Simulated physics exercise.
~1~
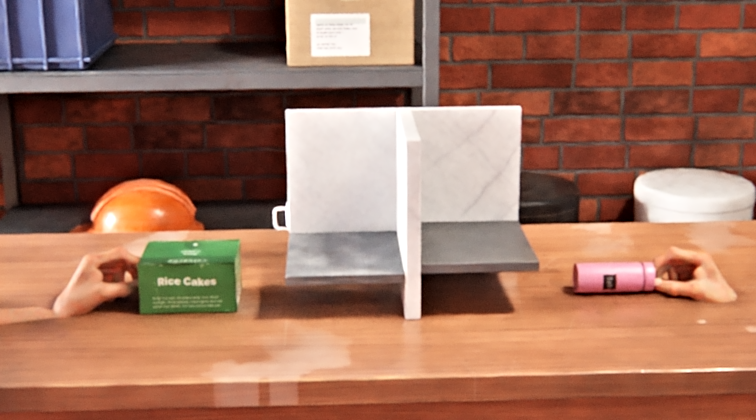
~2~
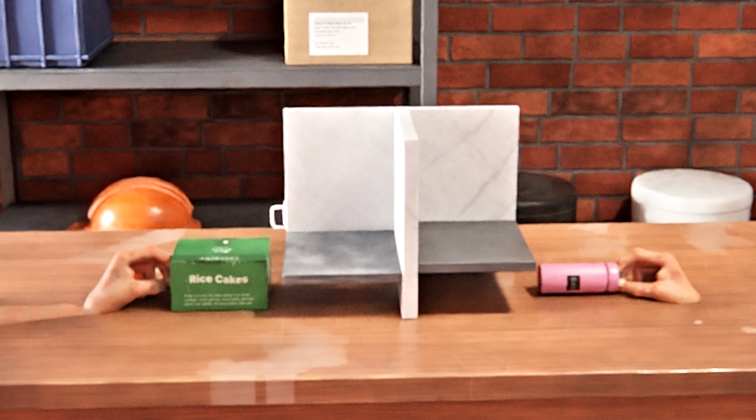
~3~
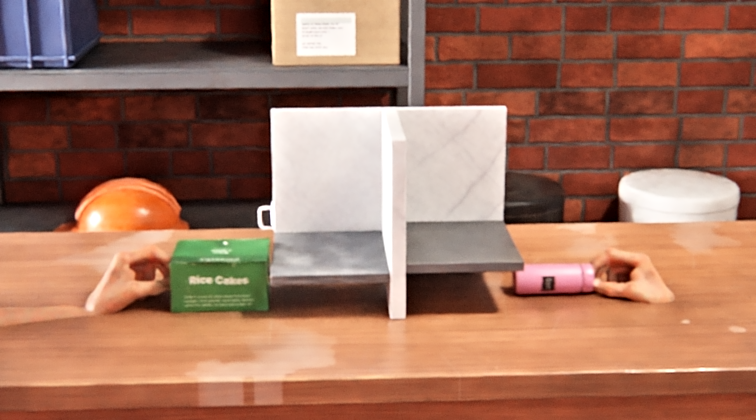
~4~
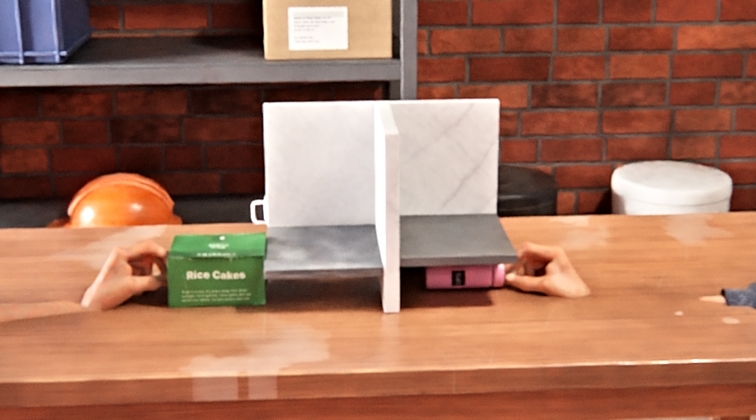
The video shows two hands sliding a green Rice Cakes box rightward and a pink cylindrical container leftward toward a rack with low shelves on a wooden table. The box stops at the left shelf's edge, while the container ends partly beneath the right shelf, still held.
